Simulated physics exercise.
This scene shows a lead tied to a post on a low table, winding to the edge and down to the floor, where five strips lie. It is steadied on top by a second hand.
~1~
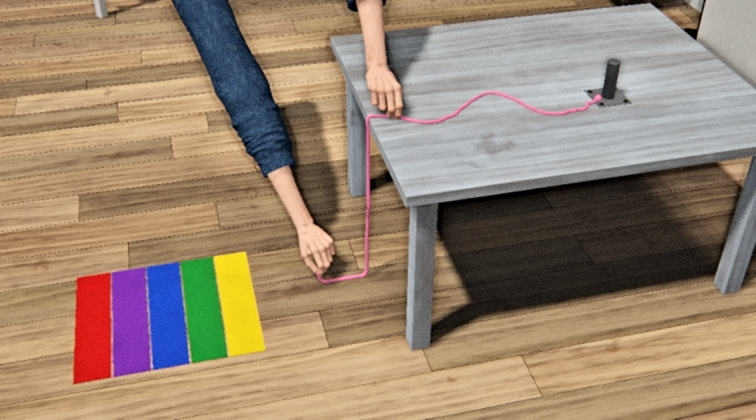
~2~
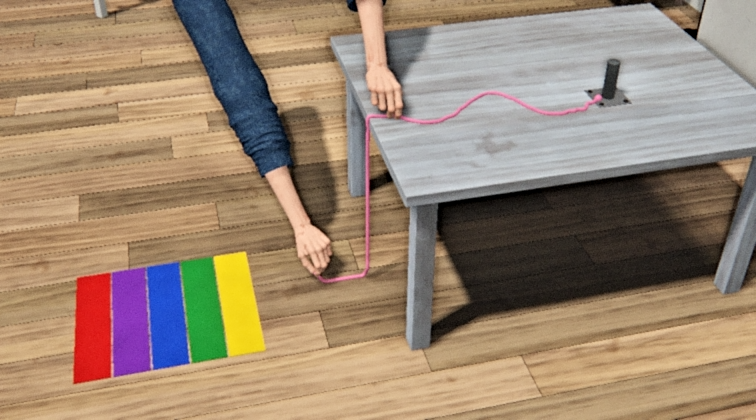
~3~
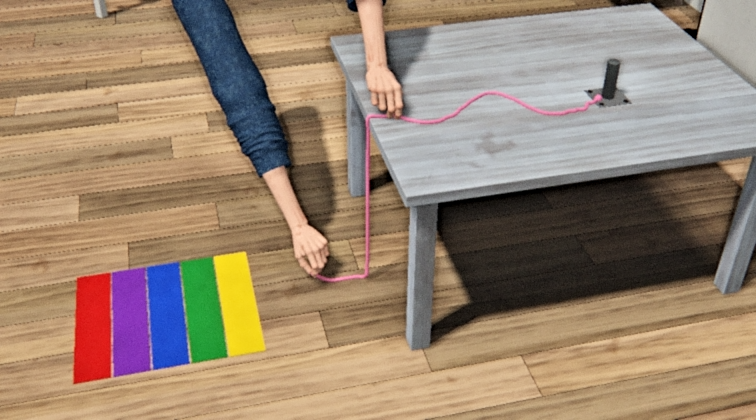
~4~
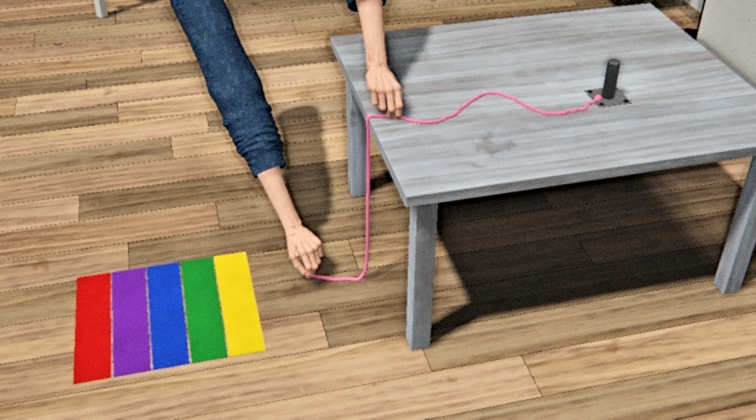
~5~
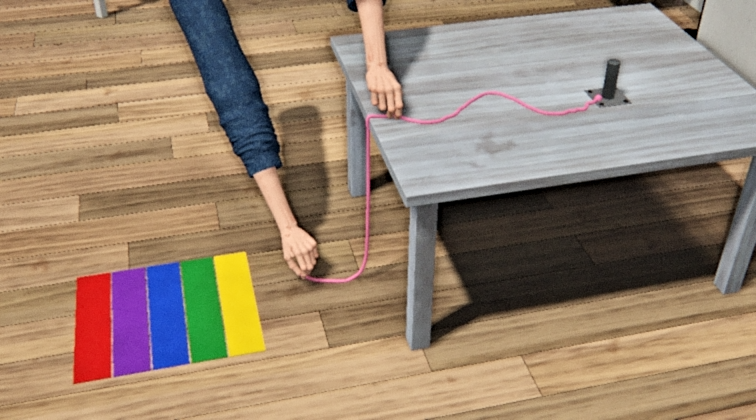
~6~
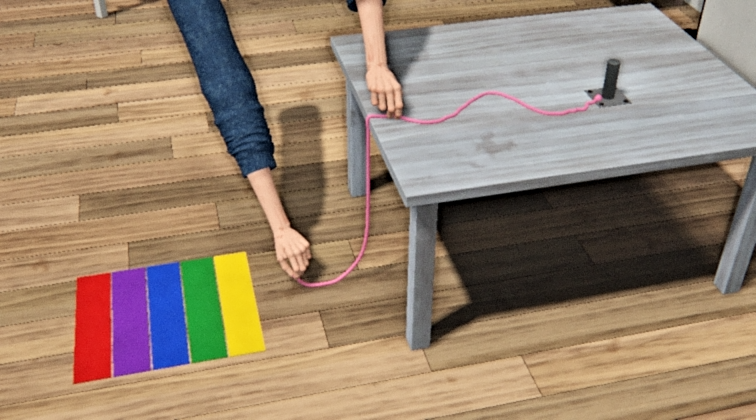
On a wooden floor beside a low gray table, a hand slowly drew the end of a pink cord left toward five colored strips, while another hand stayed at the table's edge.
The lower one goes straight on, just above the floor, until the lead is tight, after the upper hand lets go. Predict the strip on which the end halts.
The purple strip.
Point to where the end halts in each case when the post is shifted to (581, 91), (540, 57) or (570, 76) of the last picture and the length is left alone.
Try by try, around (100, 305), (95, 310) and (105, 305).
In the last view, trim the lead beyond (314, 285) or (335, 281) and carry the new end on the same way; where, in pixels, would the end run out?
Try 1: (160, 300); try 2: (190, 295).
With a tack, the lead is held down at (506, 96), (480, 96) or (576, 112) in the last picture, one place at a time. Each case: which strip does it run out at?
Going through the three places, that's blue, blue and purple.
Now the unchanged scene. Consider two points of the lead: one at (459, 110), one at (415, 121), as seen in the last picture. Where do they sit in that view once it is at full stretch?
Well, the first one sits at (416, 114), and the second one sits at (363, 127).
Soon after, end near (198, 291); over green.
After that, end near (153, 298); over blue.
At the stop, end near (126, 303); over purple. The end stops over the purple strip.
